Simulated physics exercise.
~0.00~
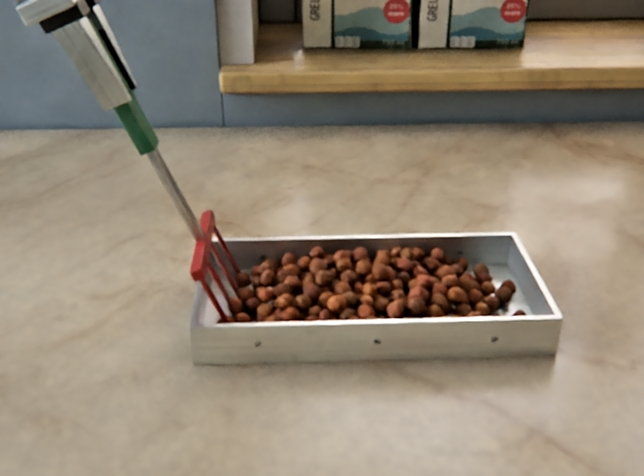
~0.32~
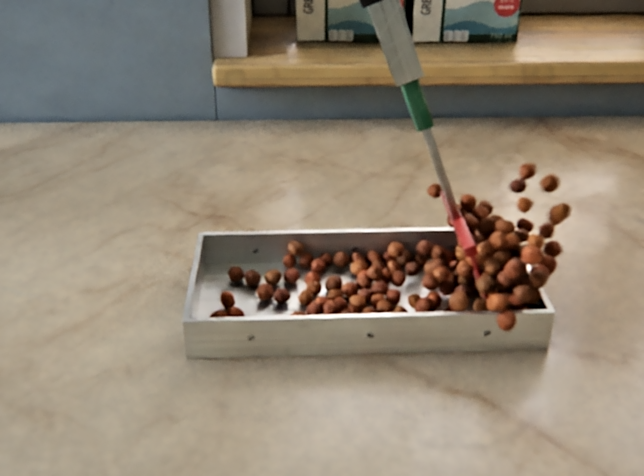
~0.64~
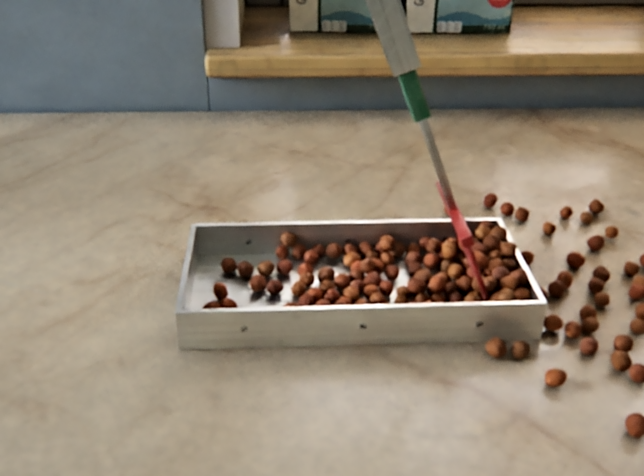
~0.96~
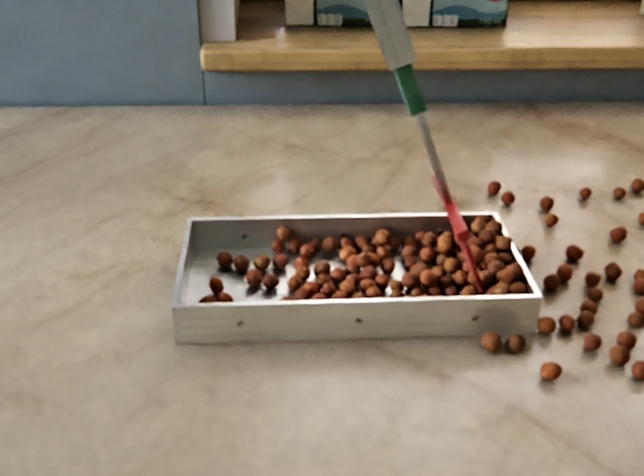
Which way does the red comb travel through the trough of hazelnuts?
The comb moves to the right, going from the left end of the trough towards the right end.
